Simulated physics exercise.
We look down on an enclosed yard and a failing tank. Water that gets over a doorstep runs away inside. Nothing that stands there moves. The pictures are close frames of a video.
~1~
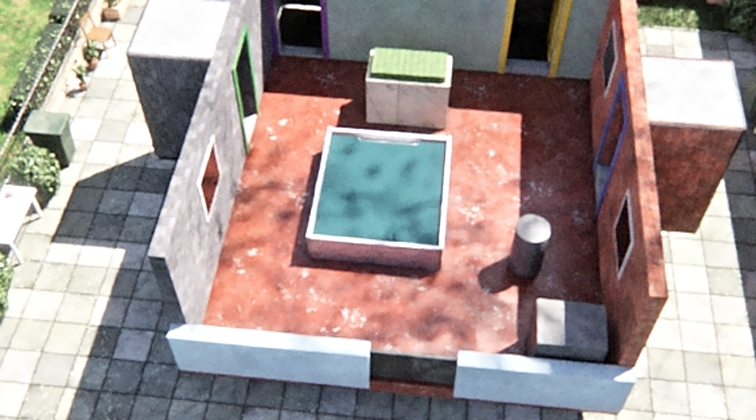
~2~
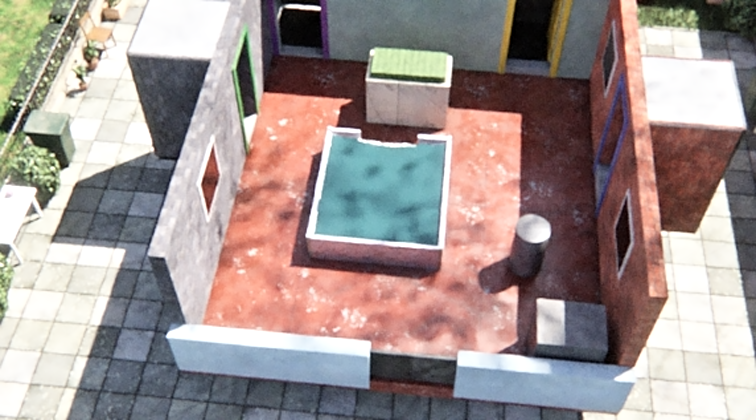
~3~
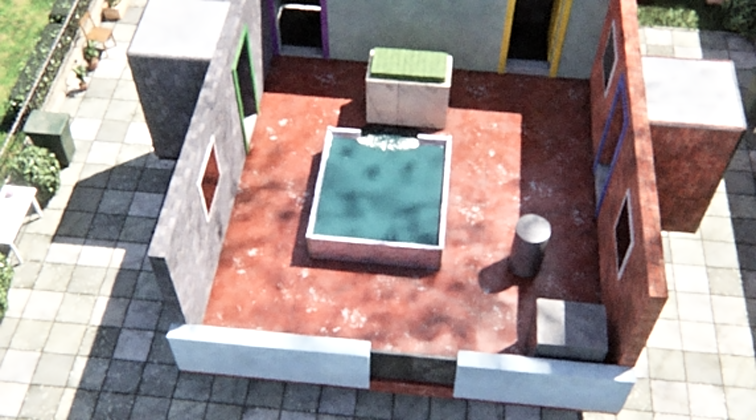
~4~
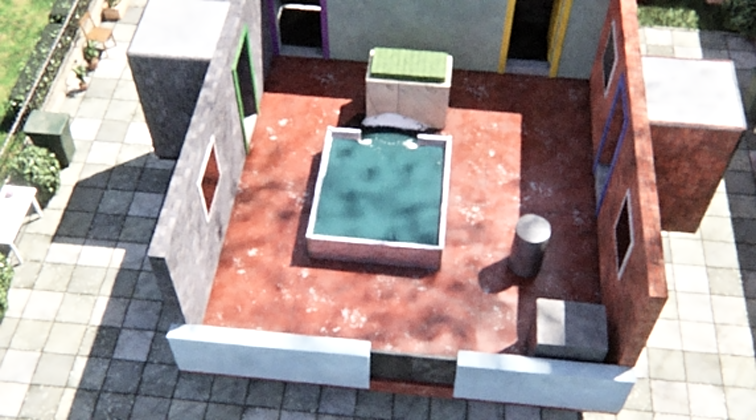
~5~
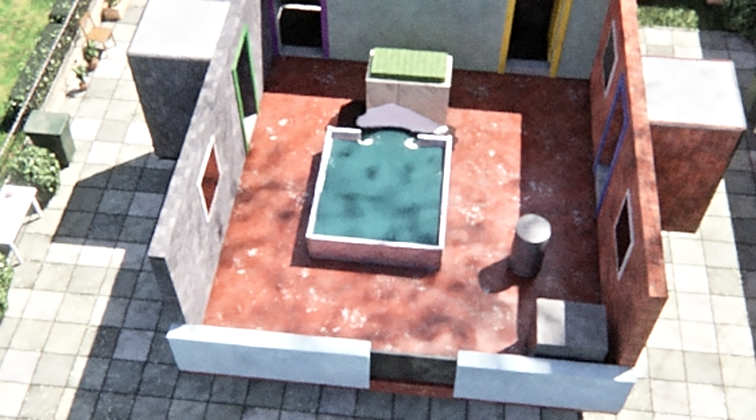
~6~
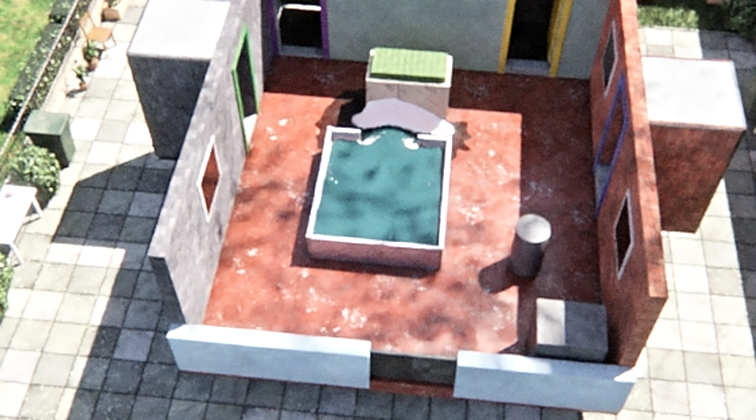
A roofless walled yard with a mottled red floor is seen from high above, with pale paving around it. A pale-rimmed tank of teal water sits in the middle, a green-topped block behind it, and a grey cylinder and low grey box at right. The tank's far rim opens in a gap, white froth shows there, and water pours out, spreading before the block in a pale, dark-edged patch, while the camera stays still.
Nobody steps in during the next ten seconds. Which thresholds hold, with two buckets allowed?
The yellow door stays under that; the green door takes more than that; the blue door stays under that; the purple door takes more than that.
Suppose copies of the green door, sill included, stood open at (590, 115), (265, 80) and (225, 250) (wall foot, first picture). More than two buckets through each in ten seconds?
One after the other: Goes over, lets more in, lets less in.
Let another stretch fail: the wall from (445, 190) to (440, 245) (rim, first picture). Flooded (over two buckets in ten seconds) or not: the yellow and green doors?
In short: The yellow one holds; the green one takes less.
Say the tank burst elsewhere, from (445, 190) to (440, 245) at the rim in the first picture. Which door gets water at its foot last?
That is the green-painted one.
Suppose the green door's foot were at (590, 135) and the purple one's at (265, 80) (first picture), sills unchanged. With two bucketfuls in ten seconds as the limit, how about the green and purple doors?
One by one: Green door takes more, purple door takes more.
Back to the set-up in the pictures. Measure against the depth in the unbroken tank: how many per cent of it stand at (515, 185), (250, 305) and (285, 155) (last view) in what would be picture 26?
In turn 4, 0 and 4 in a hundred.
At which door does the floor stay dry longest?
It is the yellow one.
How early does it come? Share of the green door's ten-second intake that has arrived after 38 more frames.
Roughly 85 per cent.
A moment on, water covers 15 % of the floor; the yellow door not reached, the green door not reached, the blue door not reached, the purple door not reached.
Next, water covers 35 % of the floor; the yellow door not reached, the green door under two buckets in, the blue door wet at the sill, nothing in, the purple door wet at the sill, nothing in.
Then, water covers 45 % of the floor; the yellow door not reached, the green door over two buckets in, the blue door wet at the sill, nothing in, the purple door over two buckets in.
Later, water covers 75 % of the floor; the yellow door wet at the sill, nothing in, the green door far over two buckets in, the blue door wet at the sill, nothing in, the purple door over two buckets in.
In the end, water covers 95 % of the floor; the yellow door wet at the sill, nothing in, the green door far over two buckets in, the blue door wet at the sill, nothing in, the purple door over two buckets in.
